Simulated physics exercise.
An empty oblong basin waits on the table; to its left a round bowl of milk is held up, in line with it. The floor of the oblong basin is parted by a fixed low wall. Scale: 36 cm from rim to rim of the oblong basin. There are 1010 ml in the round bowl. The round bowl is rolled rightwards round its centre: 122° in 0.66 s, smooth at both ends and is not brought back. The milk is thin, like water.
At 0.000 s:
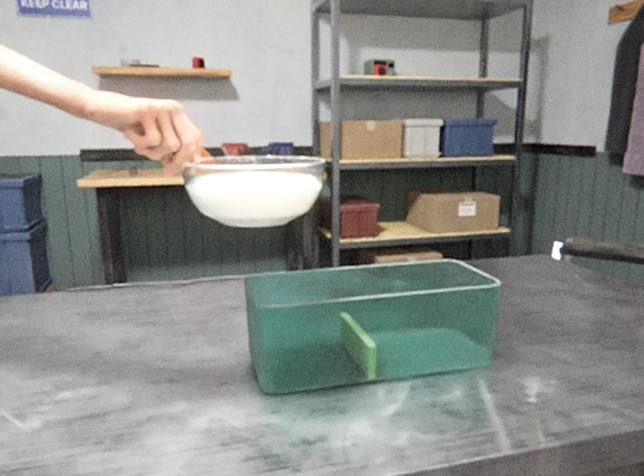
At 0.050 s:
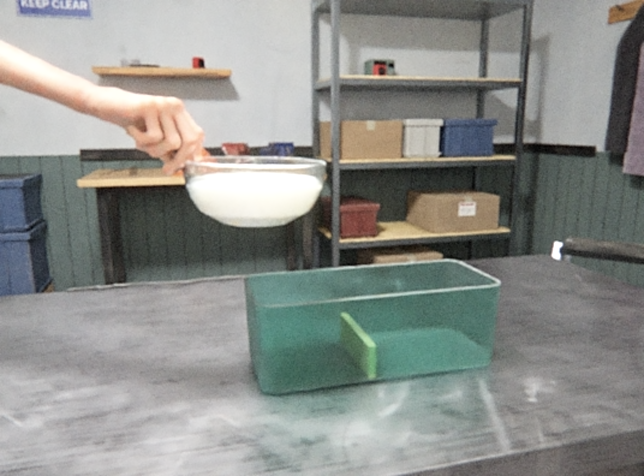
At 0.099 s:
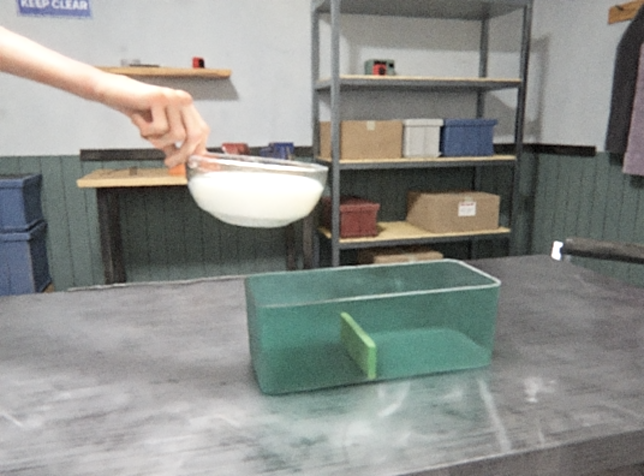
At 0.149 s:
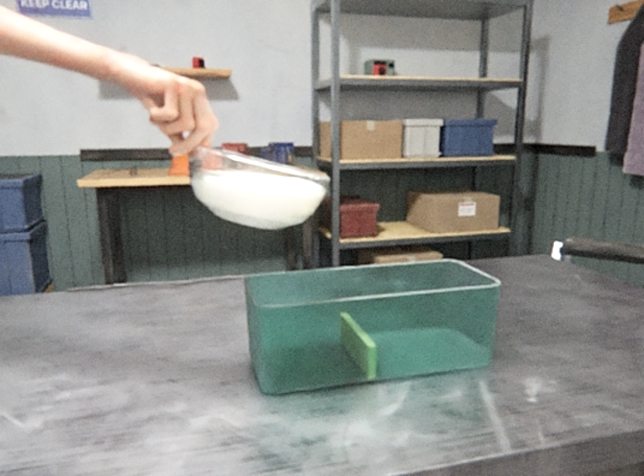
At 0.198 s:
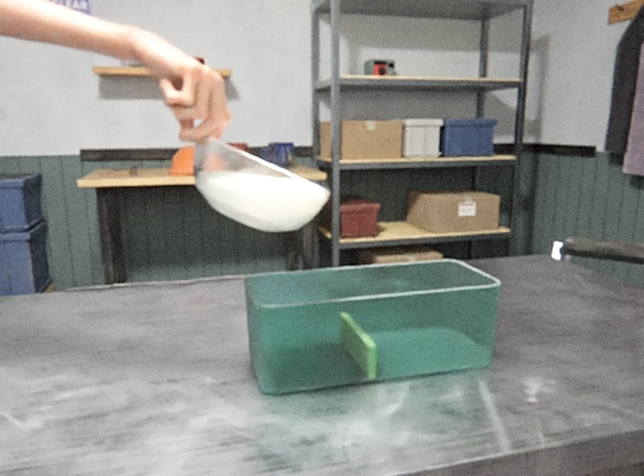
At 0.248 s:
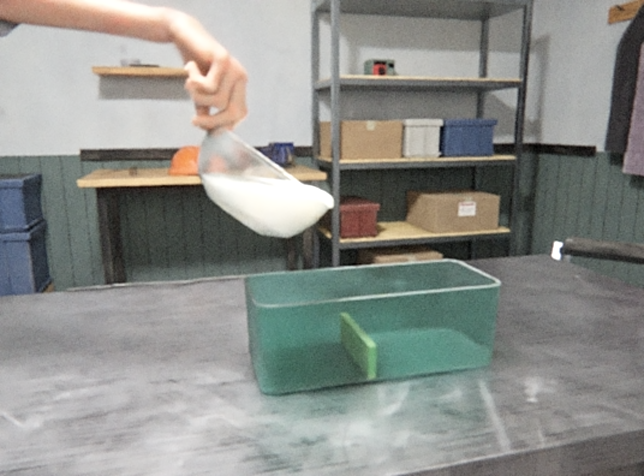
A hand holding a clear round bowl of milk rolls it rightwards, slowly at first and then more steeply, the wrist rising until the milk reaches the lowered right rim. Below and to the right, an empty green oblong basin with a low, bright green wall inside sits on a dark grey table. The still camera looks slightly down across a workroom with shelves of boxes behind.
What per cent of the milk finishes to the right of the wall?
The far part has some 38 per cent.
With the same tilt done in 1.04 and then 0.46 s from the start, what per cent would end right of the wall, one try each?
First 50, then 30 per cent.
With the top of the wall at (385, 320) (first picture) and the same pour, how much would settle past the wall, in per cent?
In that case some 10 per cent.
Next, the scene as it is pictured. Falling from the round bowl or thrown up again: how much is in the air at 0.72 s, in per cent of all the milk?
About 16 per cent.
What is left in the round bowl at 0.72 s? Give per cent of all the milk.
About 0 per cent.
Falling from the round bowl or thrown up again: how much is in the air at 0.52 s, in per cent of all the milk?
About 22 per cent.
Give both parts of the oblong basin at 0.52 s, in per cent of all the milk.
Left about 42, right about 32.
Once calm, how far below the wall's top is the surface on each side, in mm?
Some 24 mm on the left and 34 mm on the right.
Then, 0.52 s in, the tilt is 109° and 4 per cent is still to pour, 42 is left of the wall and 31 right of it.
Then, 0.72 s in, the tilt is 122° and 0 per cent is still to pour, 48 is left of the wall and 31 right of it.
Then, 0.93 s in, the tilt is 122° and 0 per cent is still to pour, 49 is left of the wall and 37 right of it.
Then, 1.16 s in, the tilt is 122° and 0 per cent is still to pour, 50 is left of the wall and 38 right of it.
Finally, 50 per cent lies left of the wall, 38 right of it and 12 outside.
